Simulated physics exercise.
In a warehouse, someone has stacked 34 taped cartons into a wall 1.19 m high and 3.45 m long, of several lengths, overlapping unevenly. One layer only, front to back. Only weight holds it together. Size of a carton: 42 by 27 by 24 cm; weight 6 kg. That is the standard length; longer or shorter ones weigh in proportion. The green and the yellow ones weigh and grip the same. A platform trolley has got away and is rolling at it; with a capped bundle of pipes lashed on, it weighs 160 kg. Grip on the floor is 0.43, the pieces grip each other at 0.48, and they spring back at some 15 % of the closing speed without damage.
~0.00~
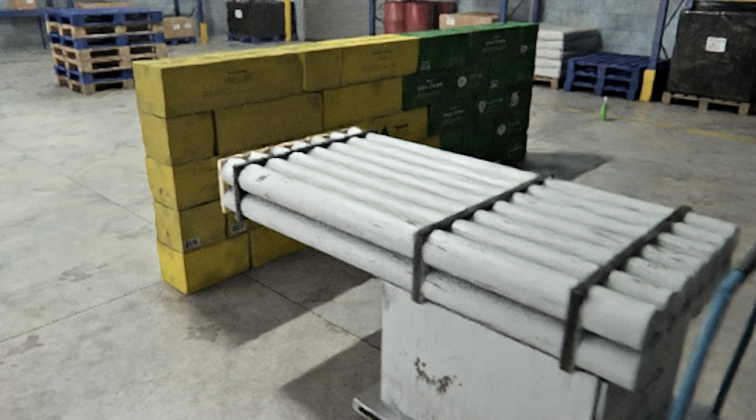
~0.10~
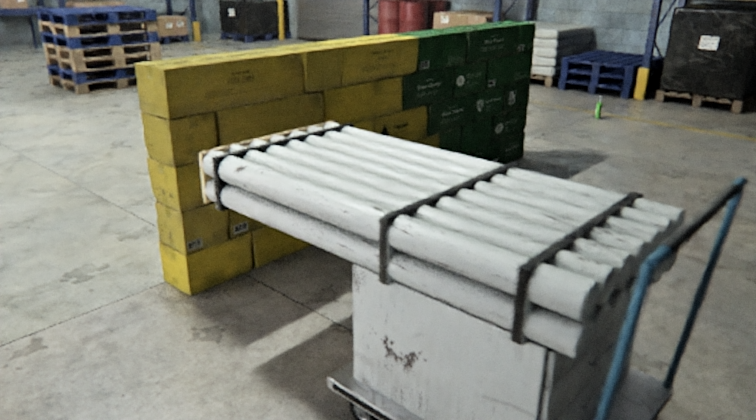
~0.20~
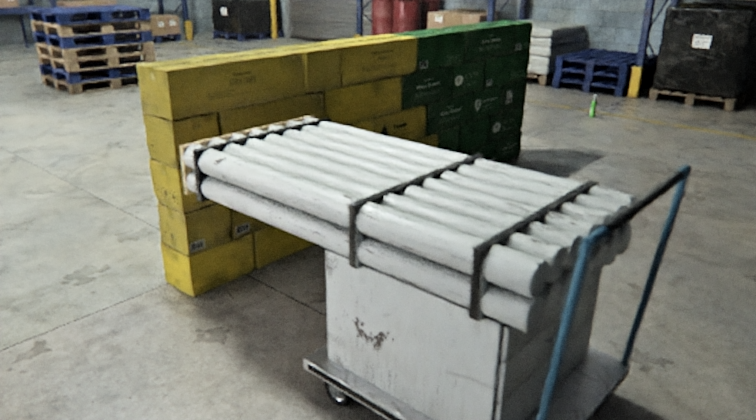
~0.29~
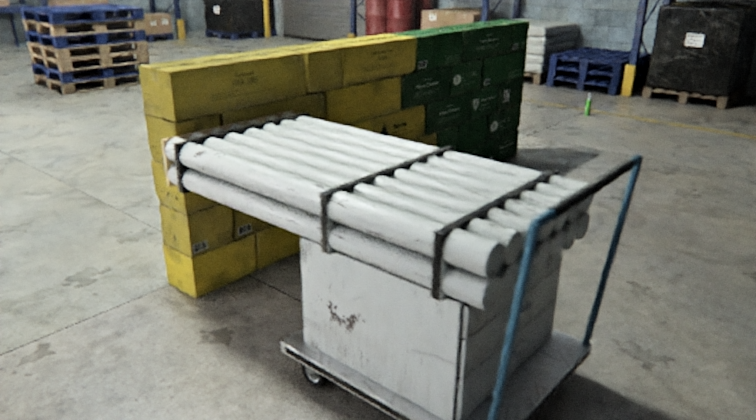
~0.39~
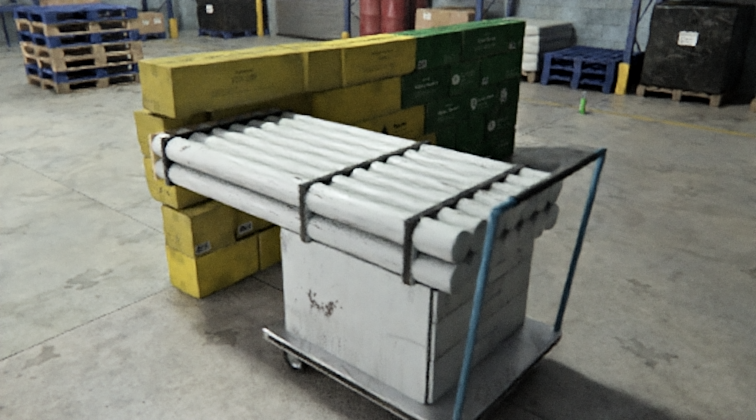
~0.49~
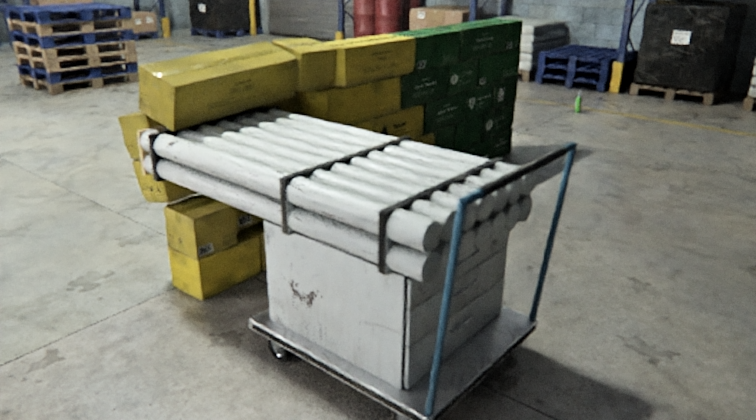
At first, a trolley carrying a strapped bundle of pale pipes rolls toward a wall of yellow and green cartons. The pipe ends then push into the yellow end on the left, shoving cartons out of line, and the upper ones skew and lean while the green section stays stacked.
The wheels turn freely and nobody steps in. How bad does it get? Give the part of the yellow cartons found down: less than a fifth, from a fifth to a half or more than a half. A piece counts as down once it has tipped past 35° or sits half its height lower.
The part is from a fifth to a half.
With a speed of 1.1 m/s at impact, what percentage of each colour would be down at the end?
Then green 0, yellow 40 per cent.
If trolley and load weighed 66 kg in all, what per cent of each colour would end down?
In that case green 0, yellow 40 per cent.
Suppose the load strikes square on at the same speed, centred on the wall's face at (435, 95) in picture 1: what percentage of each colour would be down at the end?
Then green 30, yellow 30 per cent.
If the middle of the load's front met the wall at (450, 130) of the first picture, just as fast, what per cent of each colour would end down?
In that case green 70, yellow 30 per cent.
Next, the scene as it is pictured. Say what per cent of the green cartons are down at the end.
By colour: Green 0 per cent.
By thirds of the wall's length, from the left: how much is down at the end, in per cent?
Left 60, middle 0, right 0 per cent.
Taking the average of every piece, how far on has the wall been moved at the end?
About 25 cm.
After 0.66 s, load 47 cm past the wall's line, still rolling; 5 of the 19 yellow cartons down (5 of 34 in all colours); top yellow carton leaning 14°.
After 0.94 s, load 81 cm past the wall's line, still rolling; 6 of the 19 yellow cartons down (6 of 34 in all colours); top yellow carton on its side.
After 1.44 s, load 1.14 m past the wall's line, still rolling; 7 of the 19 yellow cartons down (7 of 34 in all colours); top yellow carton upside down.
At rest (2.3 s), load 1.13 m past the wall's line, still rolling; 7 of the 19 yellow cartons down (7 of 34 in all colours); top yellow carton upside down; top green carton unmoved. That is 37 per cent. As the last picture would show them, middles, top yellow carton near (290, 190), top green carton near (501, 35).
